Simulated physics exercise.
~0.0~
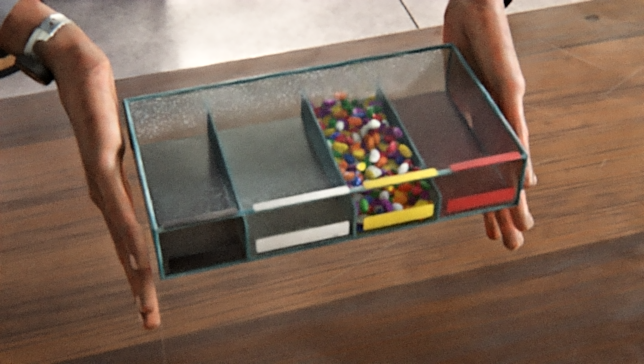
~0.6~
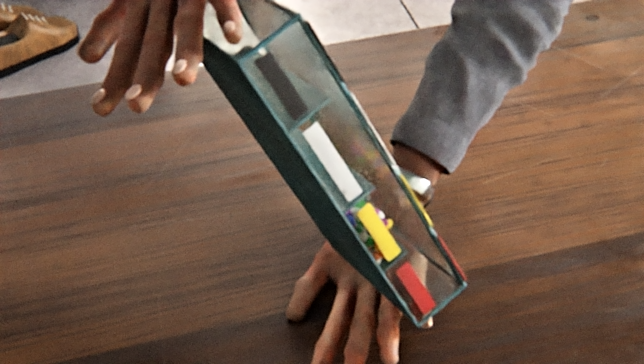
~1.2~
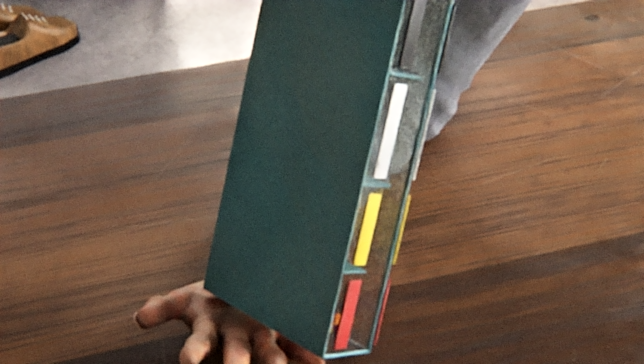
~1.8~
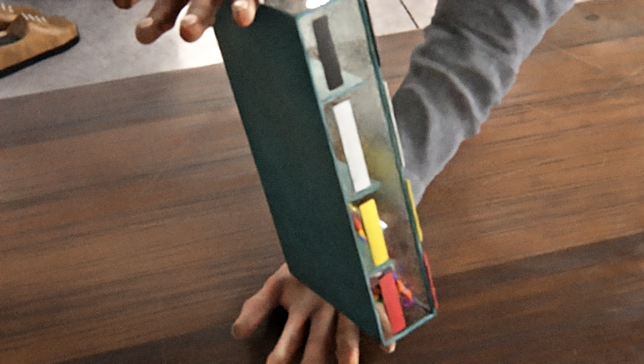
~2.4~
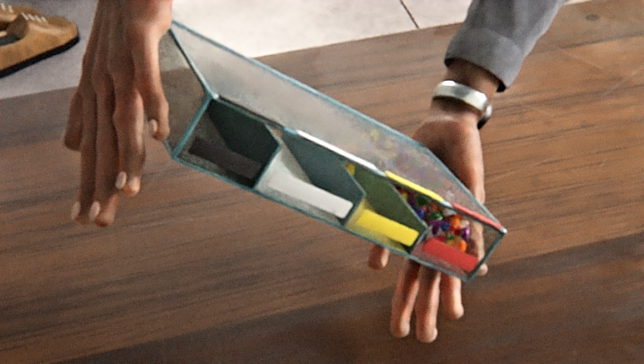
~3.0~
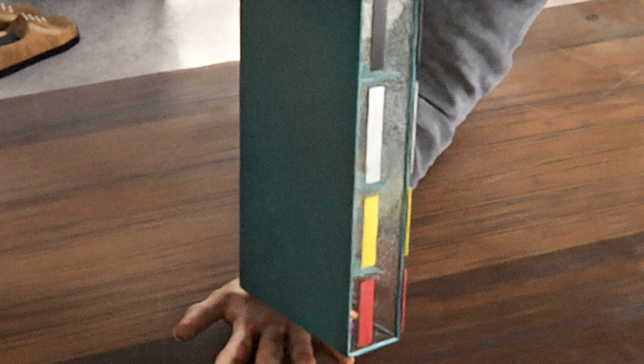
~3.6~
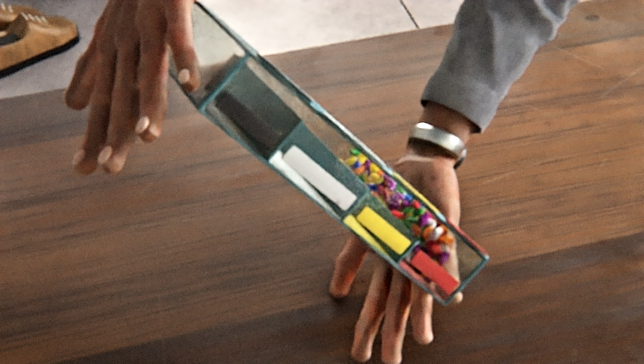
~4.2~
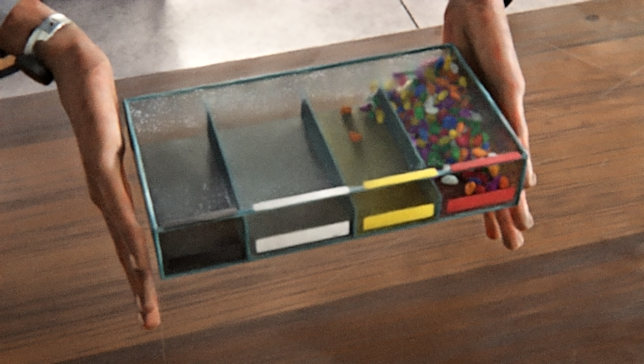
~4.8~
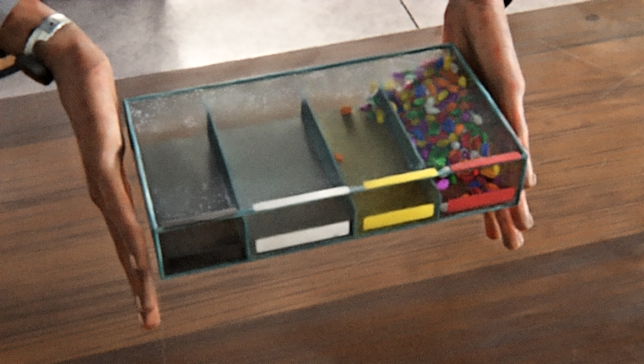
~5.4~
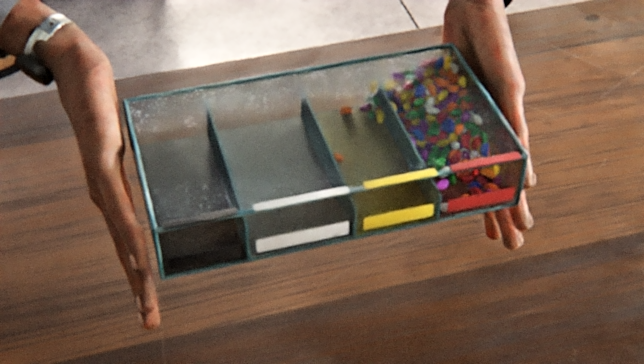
Colorful jelly beans slid from the yellow-marked compartment of a clear-lidded box into the red-marked one beside it as two hands tipped it steeply, eased it back, tipped it again and levelled it, leaving just a few beans behind in the yellow section.
